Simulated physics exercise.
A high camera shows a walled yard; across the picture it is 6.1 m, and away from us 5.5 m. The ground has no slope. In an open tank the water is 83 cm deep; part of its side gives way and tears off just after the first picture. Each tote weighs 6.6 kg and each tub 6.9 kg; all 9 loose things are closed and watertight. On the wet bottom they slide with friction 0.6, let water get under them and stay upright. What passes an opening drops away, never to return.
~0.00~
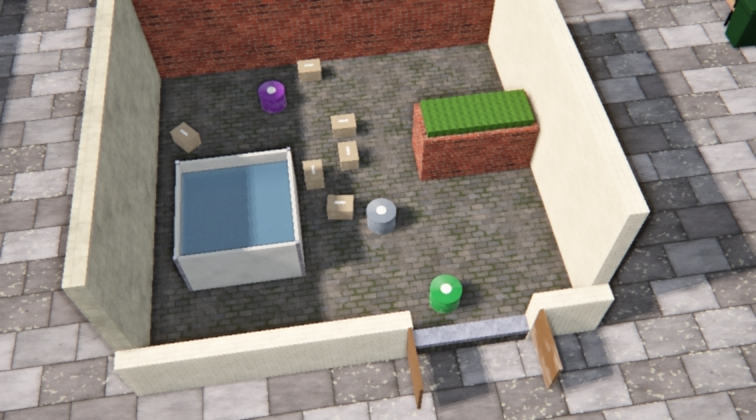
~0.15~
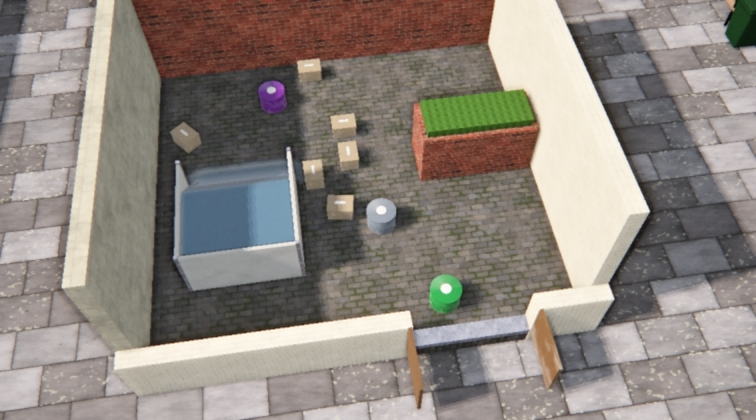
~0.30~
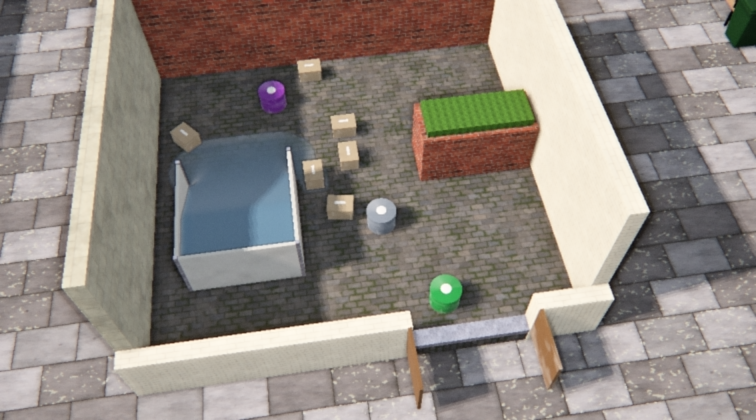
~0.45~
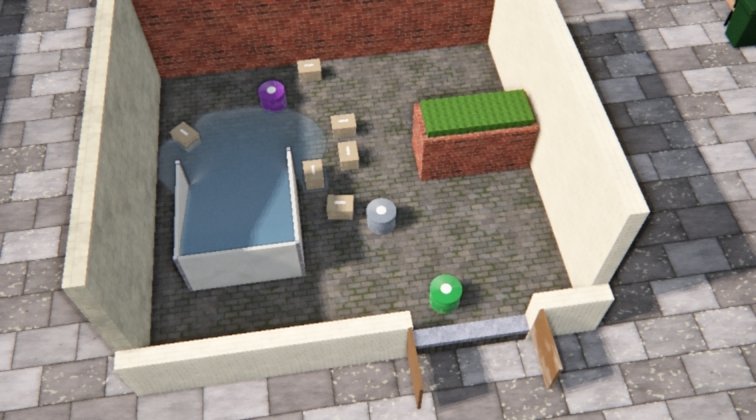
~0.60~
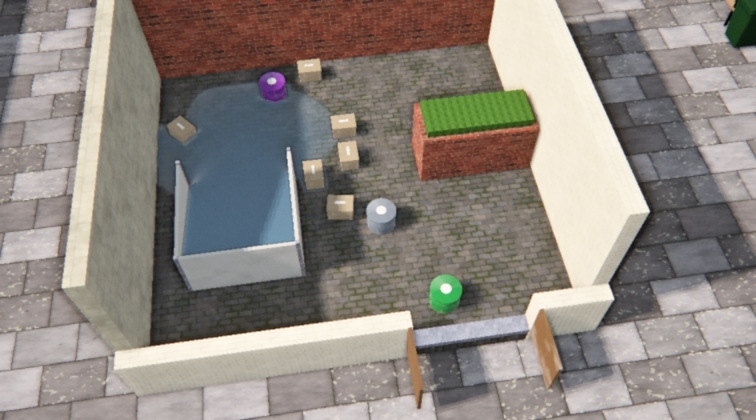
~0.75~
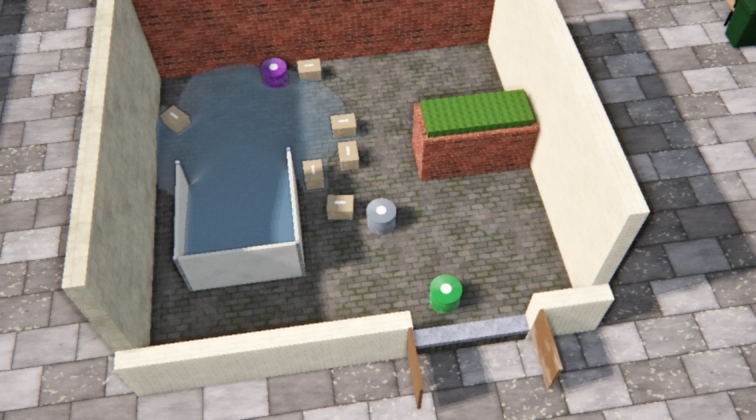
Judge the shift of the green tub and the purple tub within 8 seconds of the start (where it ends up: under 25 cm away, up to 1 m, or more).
The green tub ends up pretty much in place. The purple tub ends up well clear of its start.
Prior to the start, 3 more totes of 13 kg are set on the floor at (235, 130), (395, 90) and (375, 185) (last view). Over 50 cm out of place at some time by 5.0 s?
In sequence: Goes beyond; goes beyond; stays within.
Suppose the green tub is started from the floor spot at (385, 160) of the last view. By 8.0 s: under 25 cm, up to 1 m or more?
Well, it is shoved a long way.
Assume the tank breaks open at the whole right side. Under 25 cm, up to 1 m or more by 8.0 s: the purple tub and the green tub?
With that failure, the purple tub budges a short distance, and the green tub covers a big distance.
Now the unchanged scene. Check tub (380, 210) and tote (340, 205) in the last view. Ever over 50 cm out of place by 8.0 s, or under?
First one went too far, second one stayed inside.
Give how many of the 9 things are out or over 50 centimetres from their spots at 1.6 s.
By that time the total stands at 3.
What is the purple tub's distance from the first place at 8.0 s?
I'd say close to 250 centimetres.
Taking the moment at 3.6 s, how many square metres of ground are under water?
Some 20 m2.
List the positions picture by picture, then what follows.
The first frame shows the green tub at (446, 289), on the bottom; the purple tub at (271, 90) rests on the ground; water covers 2.6 m2; 0 of 9 have shifted.
The second frame shows the green tub at (446, 289) rests on the ground; the purple tub at (271, 90) rests on the ground; 3.7 m2 under water; 0 of 9 have shifted.
The third frame shows the green tub at (446, 289) rests on the ground; the purple tub at (271, 90) rests on the ground; 5.1 m2 under water; 0 of 9 have shifted.
The fourth frame shows the green tub at (446, 289) rests on the ground; the purple tub at (271, 90) rests on the ground; water covers 6.8 m2; 0 of 9 have shifted.
The fifth frame shows the green tub at (446, 289) rests on the ground; the purple tub at (272, 81) rests on the ground, 21 cm from its start; water covers 8.3 m2; 2 of 9 have shifted.
The sixth frame shows the green tub at (446, 289), on the bottom; the purple tub at (274, 67), on the bottom, 55 cm from its start; water covers 9.9 m2; 2 of 9 have shifted.
After 1.6 s the green tub is near (446, 289), 0.0 m from its start, aground; the purple tub is near (304, 52), 0.9 m from its start, afloat; 0 of 9 are out; 3 afloat.
After 3.6 s the green tub is near (446, 289), 0.0 m from its start, aground; the purple tub is near (475, 75), 3.5 m from its start, afloat; 0 of 9 are out; 3 afloat.
After 5.6 s the green tub is near (446, 289), 0.0 m from its start, aground; the purple tub is near (449, 72), 3.1 m from its start, afloat; 0 of 9 are out; 3 afloat.
After 8.0 s the green tub is near (446, 289), 0.0 m from its start, aground; the purple tub is near (408, 109), 2.4 m from its start, afloat; 0 of 9 are out; 5 afloat.
